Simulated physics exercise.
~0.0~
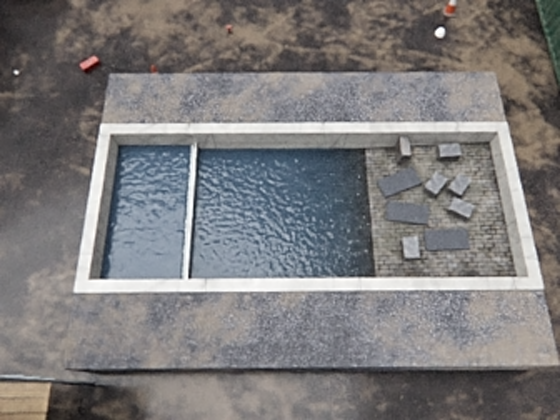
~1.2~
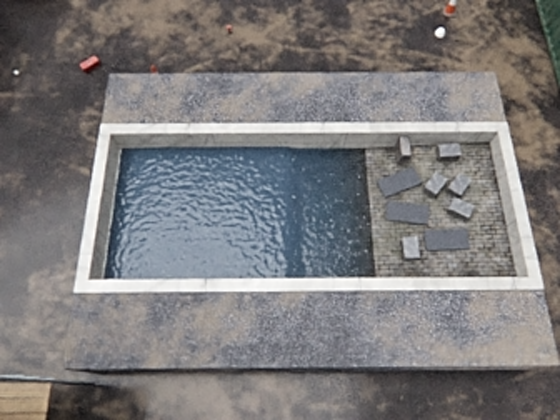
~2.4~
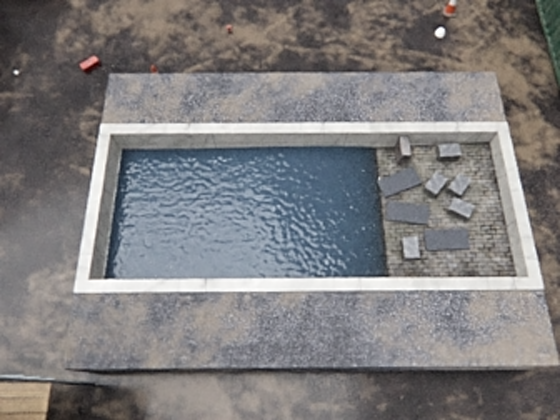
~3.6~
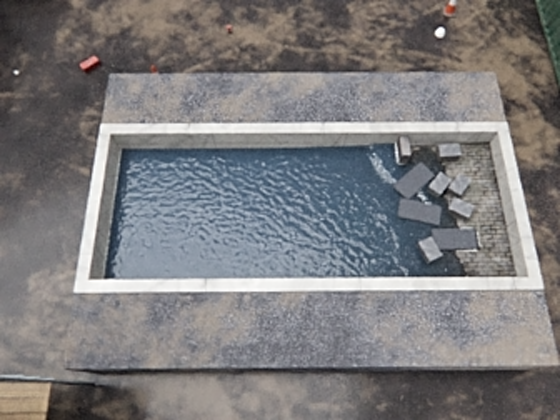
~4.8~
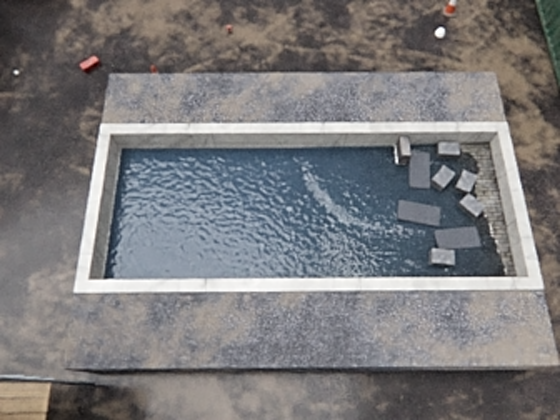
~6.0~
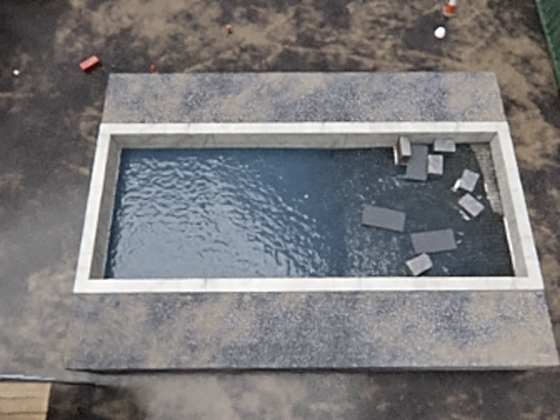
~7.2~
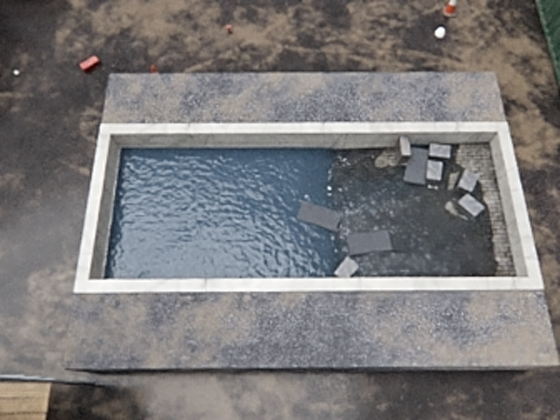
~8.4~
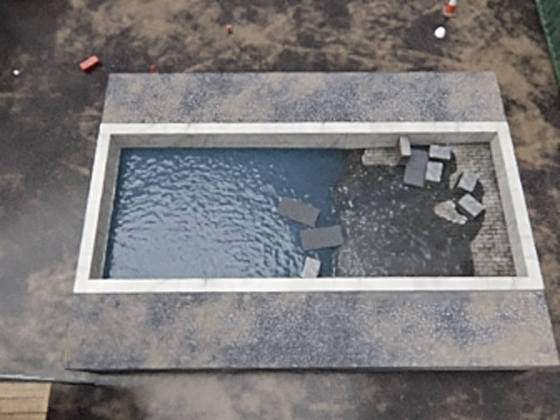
A long rectangular basin with a pale rim, seen from high above, holds dark blue water behind a thin wall at its left, while grey blocks and flat slabs rest on bare paving at its right. The basin sits on speckled grey ground, with a small red object beyond its upper left. The wall disappears, and rippling water spreads right until it reaches the blocks, nudging several rightward. It covers most of the paving, then draws back left, carrying two slabs and a block with it. Finally these three lie near the middle, while the others remain clustered at the upper right beside partly exposed paving.
